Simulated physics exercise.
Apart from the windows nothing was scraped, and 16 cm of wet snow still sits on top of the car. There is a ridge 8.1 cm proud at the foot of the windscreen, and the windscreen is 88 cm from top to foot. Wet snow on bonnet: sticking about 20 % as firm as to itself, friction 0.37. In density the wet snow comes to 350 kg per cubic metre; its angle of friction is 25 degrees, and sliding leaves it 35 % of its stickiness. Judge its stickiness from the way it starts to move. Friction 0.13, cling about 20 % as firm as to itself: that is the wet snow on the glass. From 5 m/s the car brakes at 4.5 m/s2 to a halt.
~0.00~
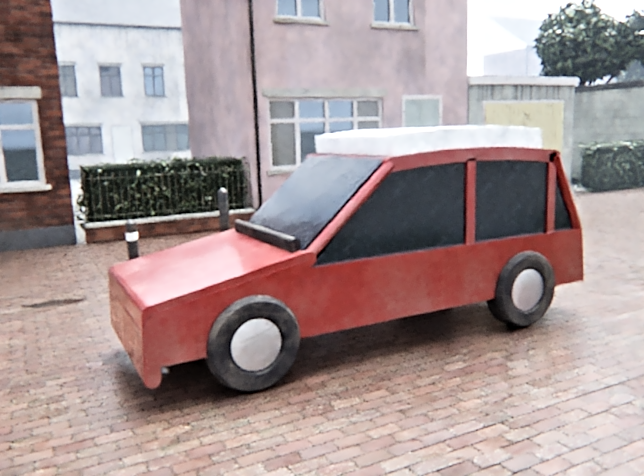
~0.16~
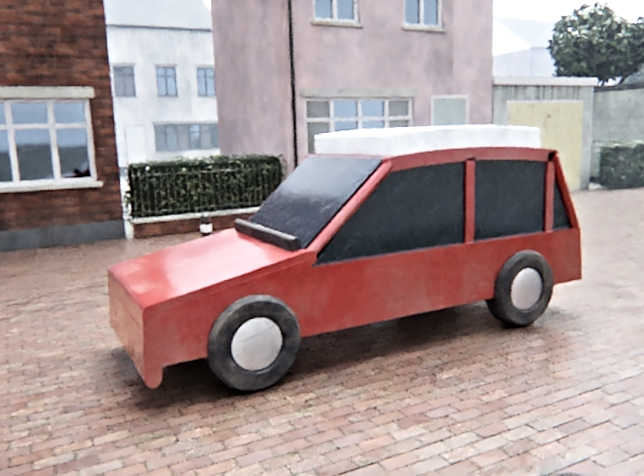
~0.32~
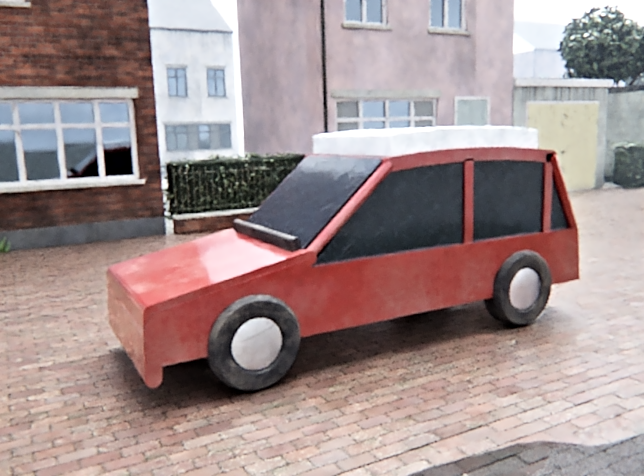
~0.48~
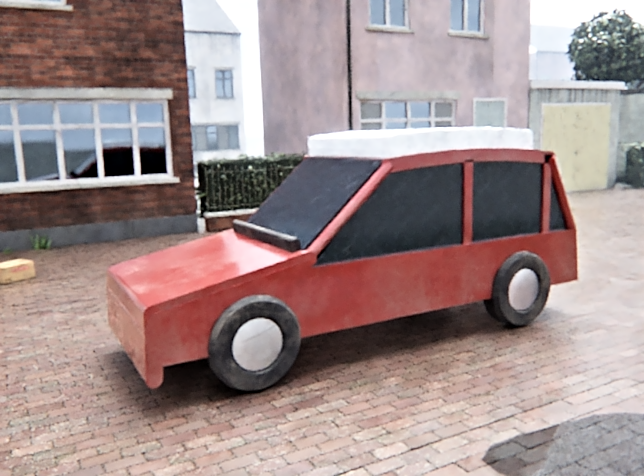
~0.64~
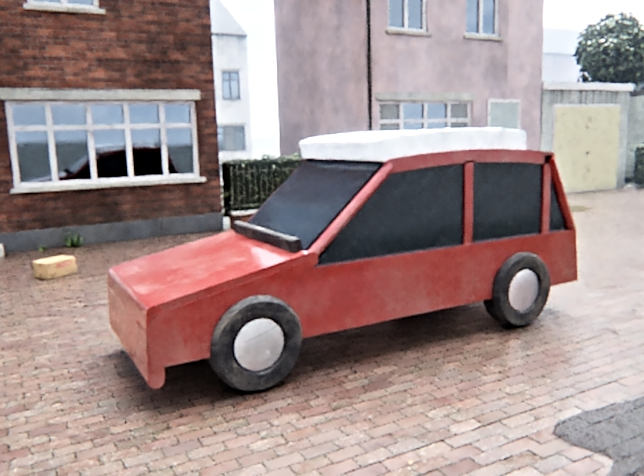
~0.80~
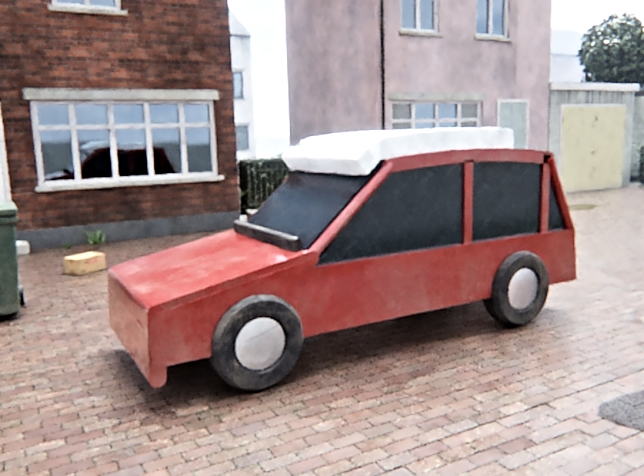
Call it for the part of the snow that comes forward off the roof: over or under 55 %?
Call: Over.
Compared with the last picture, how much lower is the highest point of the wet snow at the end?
Around 55 centimetres, give or take.
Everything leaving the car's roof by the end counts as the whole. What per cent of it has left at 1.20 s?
The figure is about 50 %.
After 1.20 s, 46 % of the snow is on the roof, 43 % on the glass, 11 % on the bonnet and none has gone off the nose.
After 1.67 s, none of the snow is on the roof, 39 % on the glass, 58 % on the bonnet and 3 % has gone off the nose.
After 2.14 s, none of the snow is on the roof, 11 % on the glass, 70 % on the bonnet and 19 % has gone off the nose.
After 2.61 s, none of the snow is on the roof, 11 % on the glass, 55 % on the bonnet and 34 % has gone off the nose.
After 2.80 s, none of the snow is on the roof, 11 % on the glass, 54 % on the bonnet and 35 % has gone off the nose.
